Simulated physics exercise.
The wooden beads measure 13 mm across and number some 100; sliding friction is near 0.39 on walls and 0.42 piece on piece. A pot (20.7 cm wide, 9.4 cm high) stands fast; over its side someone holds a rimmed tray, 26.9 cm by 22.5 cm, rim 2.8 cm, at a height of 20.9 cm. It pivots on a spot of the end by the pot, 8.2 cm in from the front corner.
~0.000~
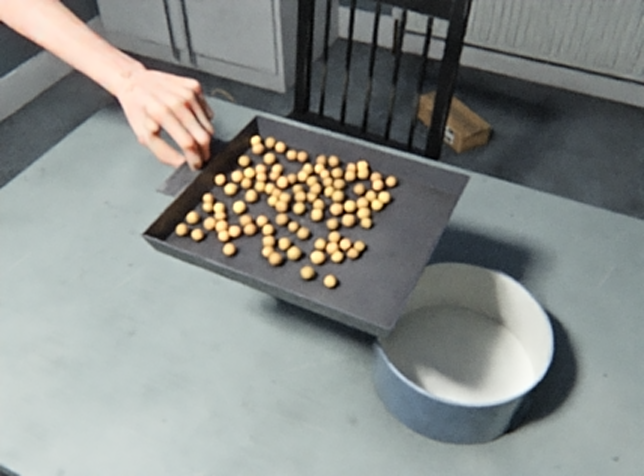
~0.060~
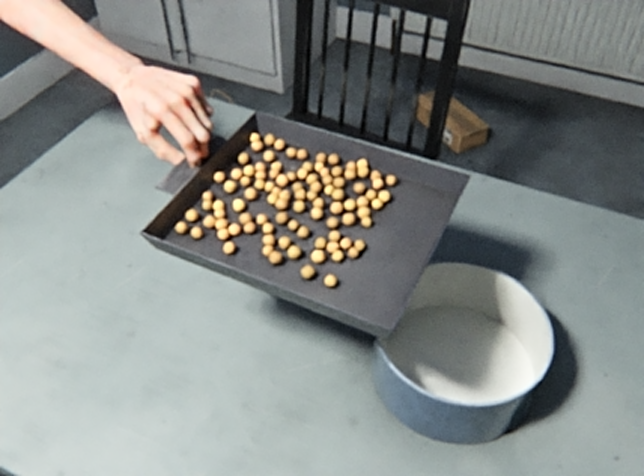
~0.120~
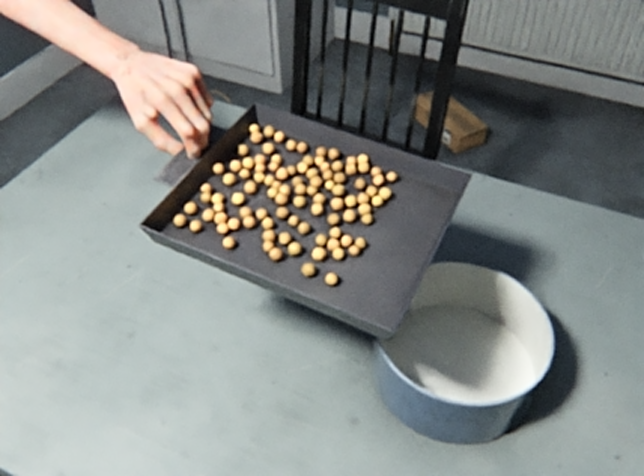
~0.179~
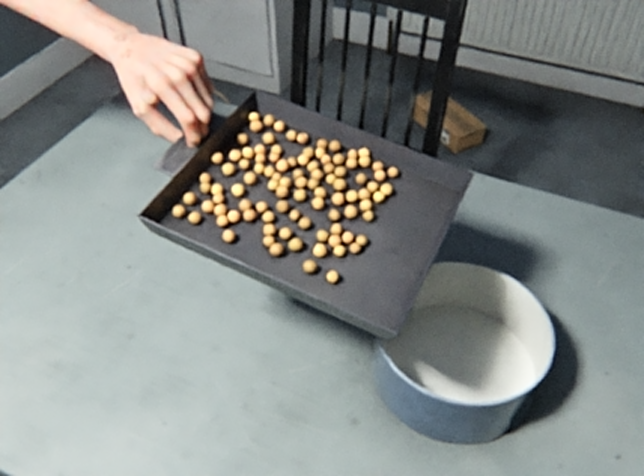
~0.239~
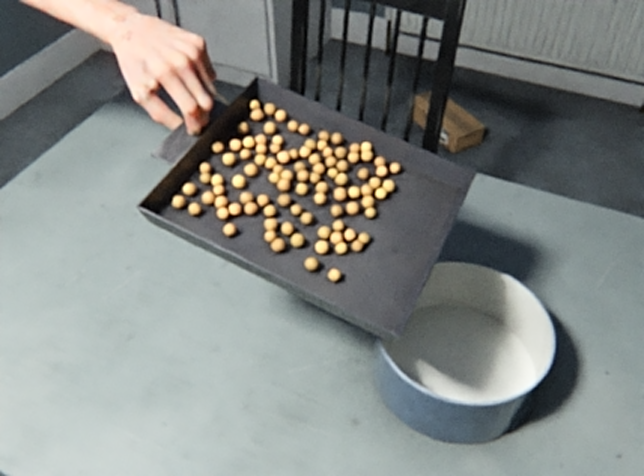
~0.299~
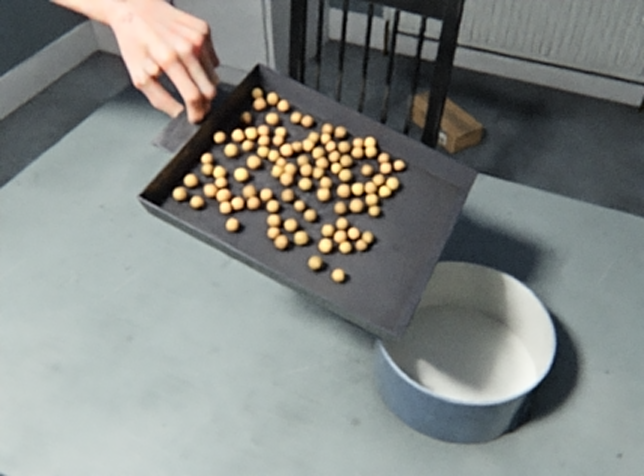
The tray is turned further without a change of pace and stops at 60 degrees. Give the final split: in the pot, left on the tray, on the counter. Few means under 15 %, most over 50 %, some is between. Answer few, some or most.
Pot: Few, tray: Most, counter: Few.
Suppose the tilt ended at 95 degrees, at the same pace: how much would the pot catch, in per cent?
In that case some 50 per cent.
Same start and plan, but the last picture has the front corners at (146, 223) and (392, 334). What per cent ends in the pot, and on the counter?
Pot 0, counter 10.
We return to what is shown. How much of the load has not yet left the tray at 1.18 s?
About 90 per cent.
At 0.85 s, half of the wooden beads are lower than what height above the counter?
About 24 cm.
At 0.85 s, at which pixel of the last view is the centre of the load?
Around (414, 259).
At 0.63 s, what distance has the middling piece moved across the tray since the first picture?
About 12 cm.
After 0.63 s, tilt 37 degrees; the tray holds 100 %, the pot 0 %.
Then, at 0.85 s, tilt 52 degrees; the tray holds 100 %, the pot 0 %.
After 1.18 s, tilt 60 degrees; the tray holds 90 %, the pot 5 %.
At rest (2.0 s), pot 5 %, tray 90 %, counter 5 %.
